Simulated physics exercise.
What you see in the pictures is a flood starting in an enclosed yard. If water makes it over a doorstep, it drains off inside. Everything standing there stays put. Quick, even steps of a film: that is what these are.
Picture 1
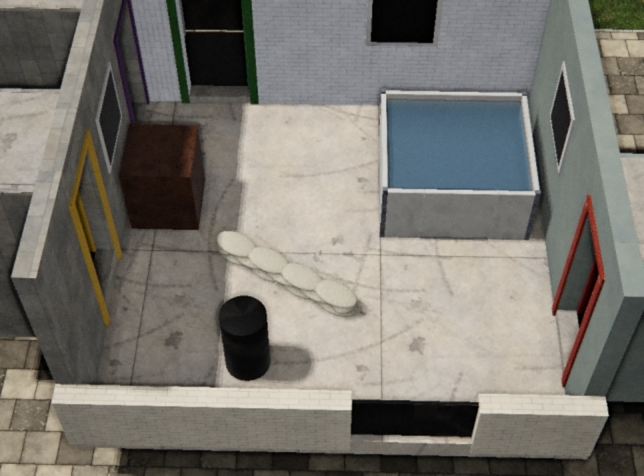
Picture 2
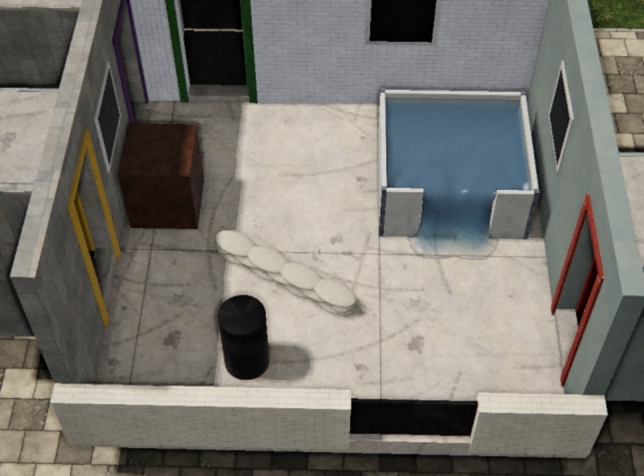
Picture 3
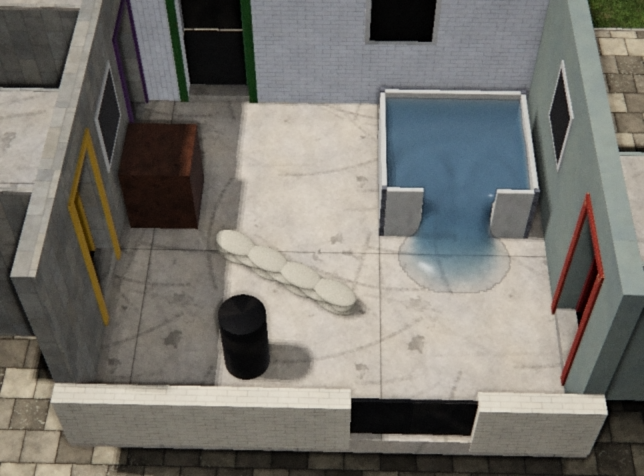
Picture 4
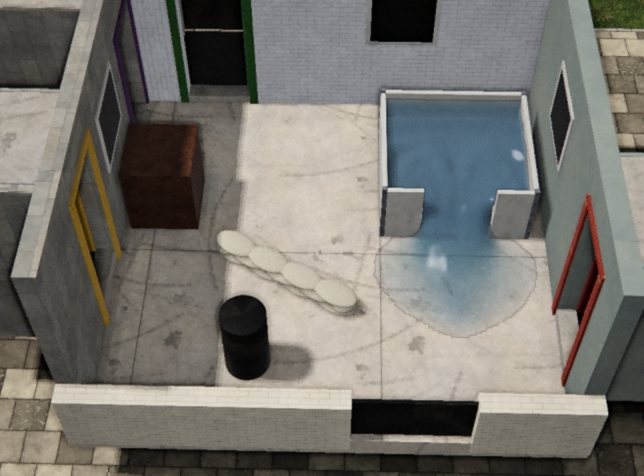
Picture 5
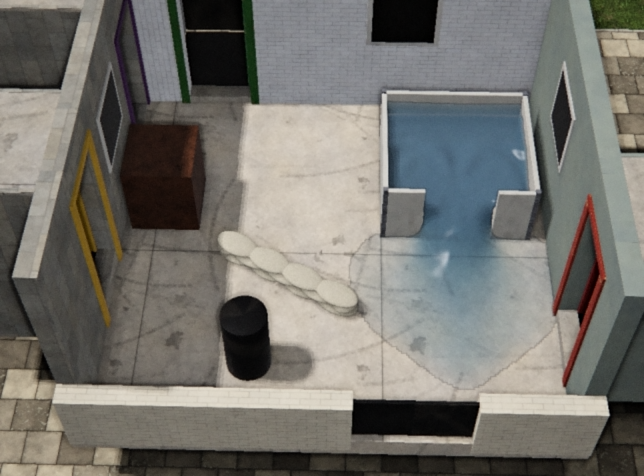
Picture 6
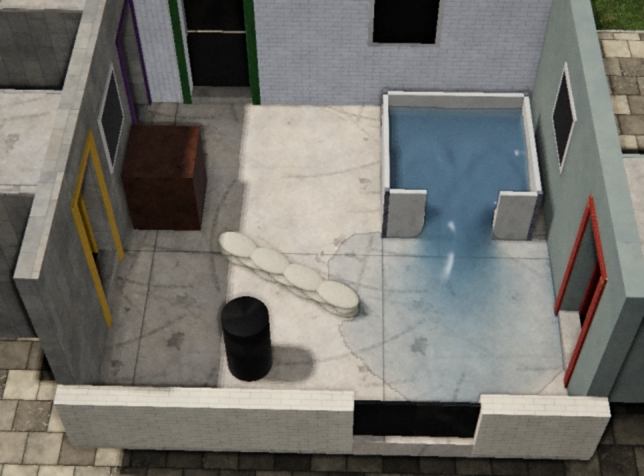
In a walled yard, water pours through a gap in a tank and spreads across the floor.
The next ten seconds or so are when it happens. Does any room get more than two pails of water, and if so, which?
Door by door: The yellow door does not; the green door does not; the purple door does not; the red door does.
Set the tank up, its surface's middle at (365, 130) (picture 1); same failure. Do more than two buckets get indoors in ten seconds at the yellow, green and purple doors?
Well, the yellow remains below, the green remains below, and the purple tops the threshold.
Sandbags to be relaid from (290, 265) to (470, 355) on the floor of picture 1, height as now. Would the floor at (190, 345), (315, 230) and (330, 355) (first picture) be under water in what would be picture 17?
Parched, soaked, soaked.
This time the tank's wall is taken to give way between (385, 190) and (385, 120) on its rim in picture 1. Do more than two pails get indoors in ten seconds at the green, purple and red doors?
Going door by door: The green door gets too much, the purple door gets too much, and the red door stays safe.
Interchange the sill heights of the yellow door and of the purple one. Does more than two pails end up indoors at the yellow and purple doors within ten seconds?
Yellow door: Above the mark; purple door: Below the mark.
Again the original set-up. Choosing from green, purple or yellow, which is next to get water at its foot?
That is the yellow-painted one.
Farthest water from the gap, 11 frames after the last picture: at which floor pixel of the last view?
Around (93, 417).
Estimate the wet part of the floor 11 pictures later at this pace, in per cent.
Around 45 percent, give or take.
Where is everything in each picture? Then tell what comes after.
In the first picture, still water in the tank at (457, 145).
In the second picture, the front is at (417, 246), out from the gap at (455, 221).
In the third picture, water pours out at (455, 221) and has run to (442, 287).
In the fourth picture, water pours out at (455, 223) and has run to (455, 332).
In the fifth picture, water pours out at (457, 222) and has run to (464, 384).
In the sixth picture, the front is at a hidden place, out from the gap at (458, 222).
A moment on, water covers 30 % of the floor; the yellow door not reached, the green door not reached, the purple door not reached, the red door under two buckets in.
Next, water covers 45 % of the floor; the yellow door not reached, the green door not reached, the purple door not reached, the red door over two buckets in.
Then, water covers 55 % of the floor; the yellow door wet at the sill, nothing in, the green door not reached, the purple door not reached, the red door far over two buckets in.
Later, water covers 80 % of the floor; the yellow door wet at the sill, nothing in, the green door wet at the sill, nothing in, the purple door wet at the sill, nothing in, the red door far over two buckets in.
In the end, water covers 95 % of the floor; the yellow door wet at the sill, nothing in, the green door wet at the sill, nothing in, the purple door under two buckets in, the red door far over two buckets in.
